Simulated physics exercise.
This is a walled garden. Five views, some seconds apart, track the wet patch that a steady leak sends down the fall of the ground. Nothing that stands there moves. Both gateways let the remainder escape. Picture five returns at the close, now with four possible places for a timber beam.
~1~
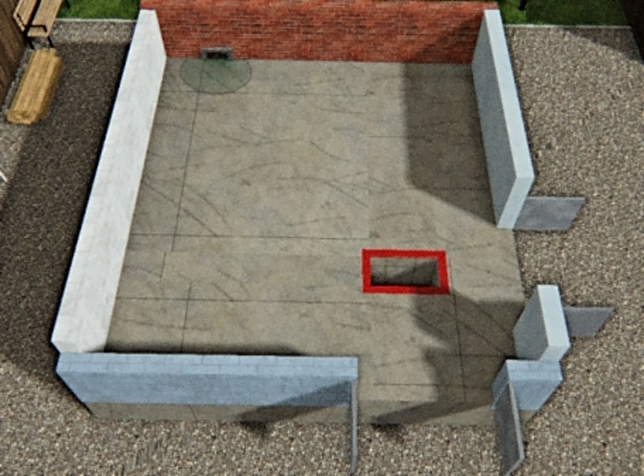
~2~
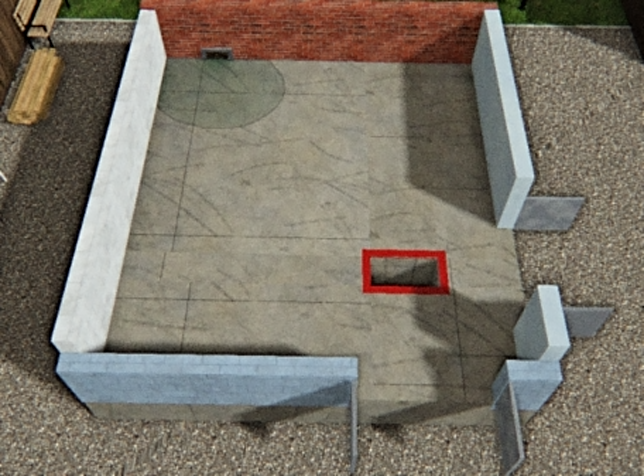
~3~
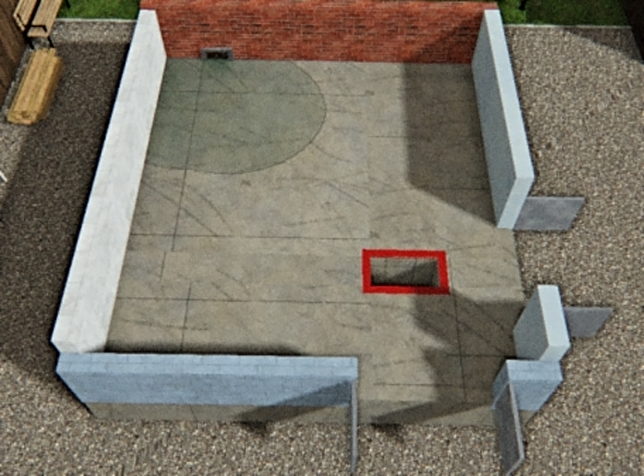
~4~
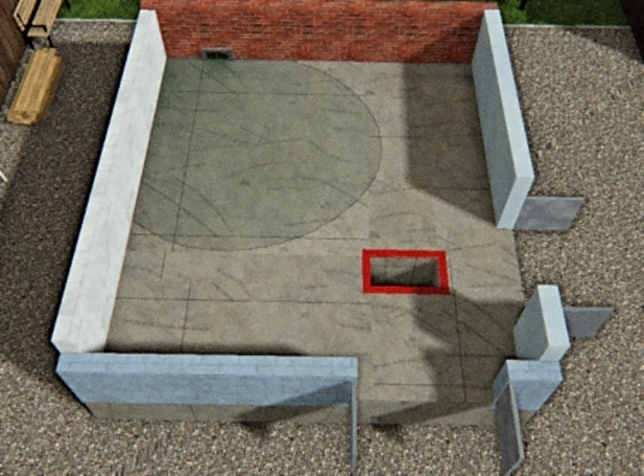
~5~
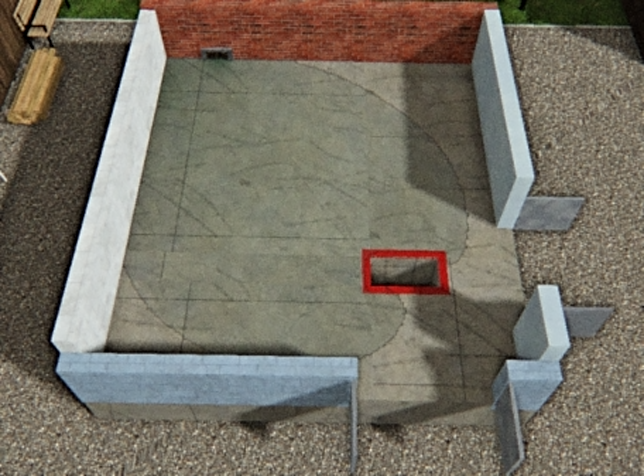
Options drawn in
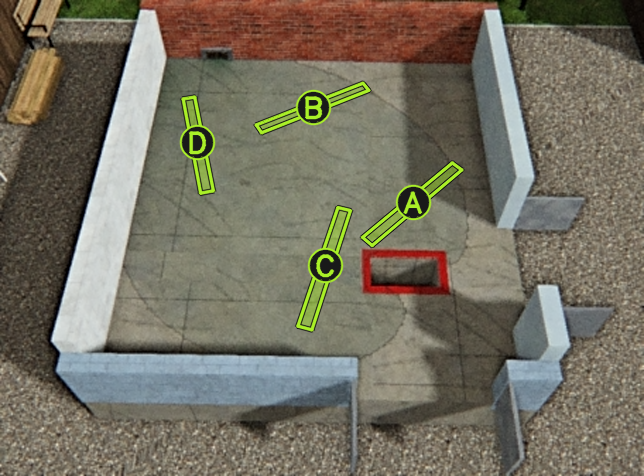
A walled garden with a grey paved floor is seen from high above, the view staying still. A brick-red wall closes the far side, pale walls line the others, grey gates stand open at the right and near side, and a red-edged drain sits right of centre. From a small outfall at the far left, a thin greenish sheet of water spreads in a widening curve across most of the floor, reaching the drain and entering it.
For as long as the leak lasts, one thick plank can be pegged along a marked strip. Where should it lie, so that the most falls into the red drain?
Place D does it best.
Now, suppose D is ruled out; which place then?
Place B.
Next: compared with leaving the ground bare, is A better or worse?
Worse.
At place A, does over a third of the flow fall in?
No.
On the marked copy, A from (367, 241) to (457, 166); B from (258, 128) to (365, 86); C from (304, 327) to (344, 209); D from (188, 98) to (207, 191).
With A, about 15 % of the stream runs into the red drain, about 85 % out by the gates.
With B, about 20 % of the stream runs into the red drain, about 80 % out by the gates.
With C, about 14 % of the stream runs into the red drain, about 84 % out by the gates.
With D, about 27 % of the stream runs into the red drain, about 73 % out by the gates.
